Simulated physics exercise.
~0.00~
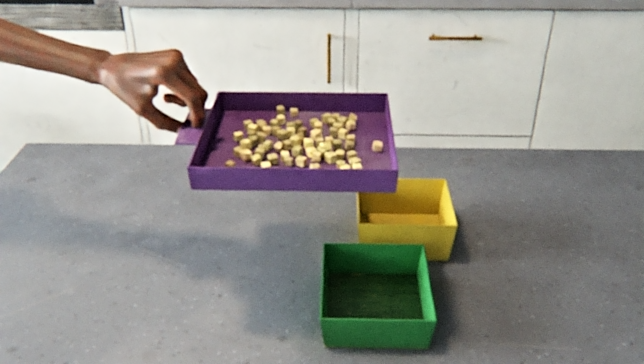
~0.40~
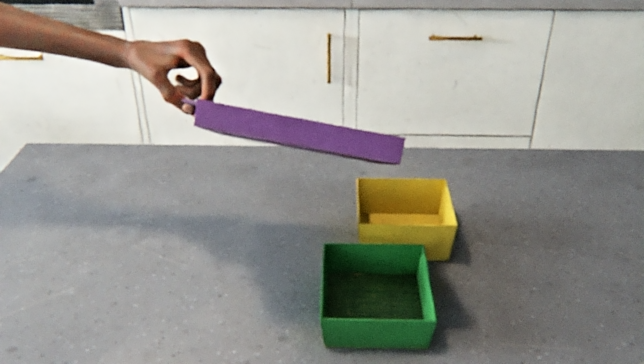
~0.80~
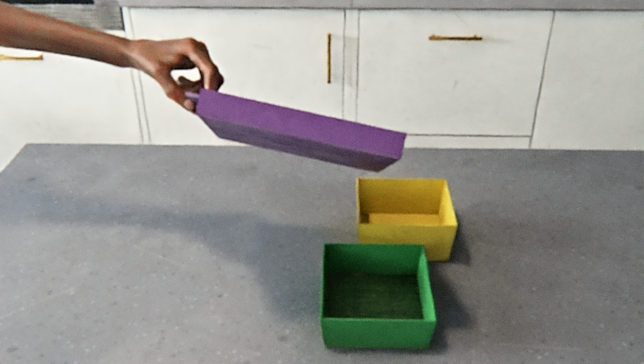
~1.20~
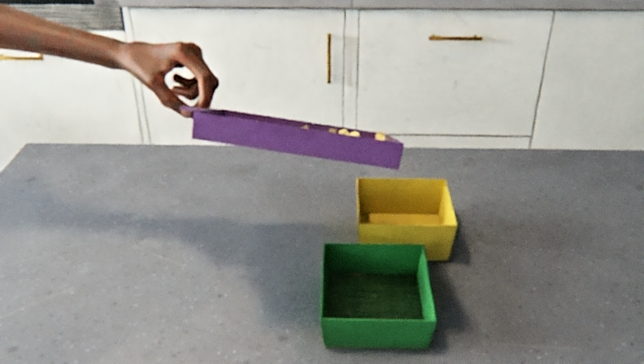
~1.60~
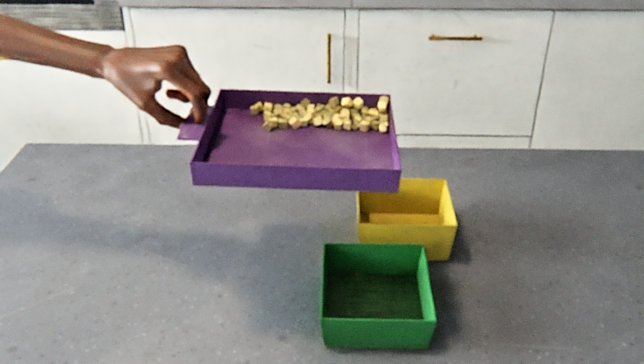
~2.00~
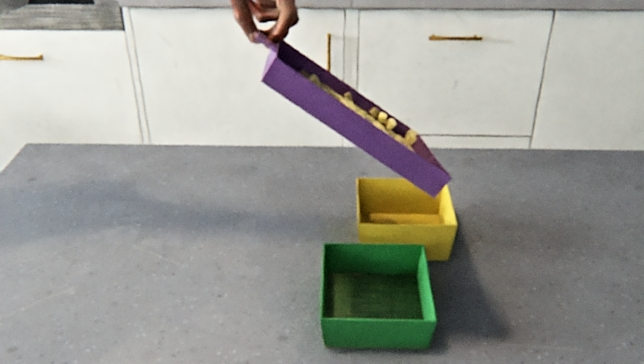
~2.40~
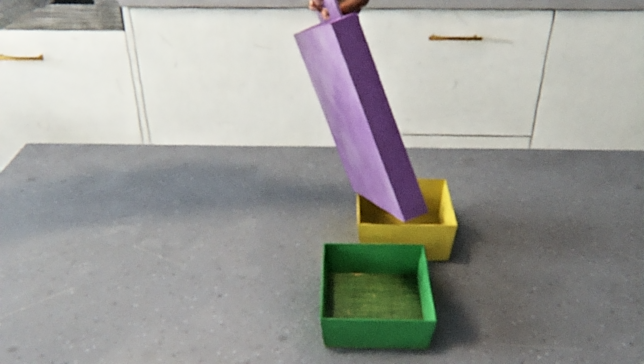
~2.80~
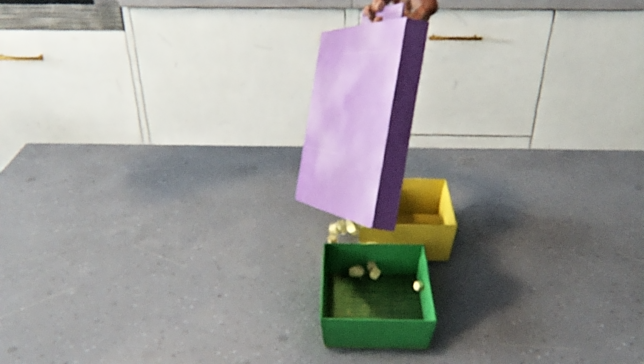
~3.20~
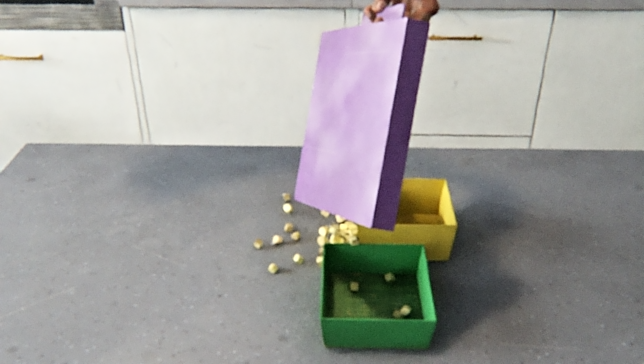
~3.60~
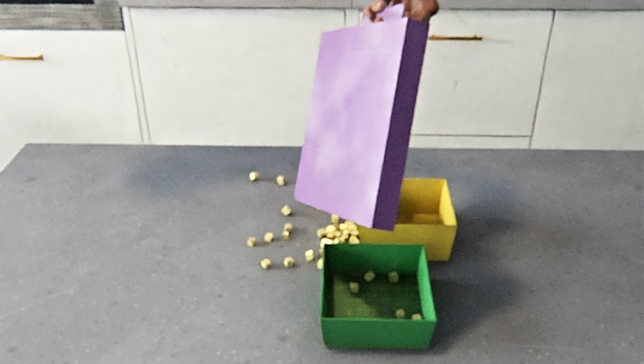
The clip opens with a hand holding a purple tray of small pale cubes above a grey table, where a green tin and a yellow tin stand. The hand tips the tray partway, then brings it back level, with the cubes now gathered along its far side and none spilled. Next it moves the tray to the right and tilts it steeply, past upright. Cubes tumble out near the tins, a few dropping into the green one. The hand holds the tray tipped over as most of the cubes end up scattered on the table, left of and behind the green tin.
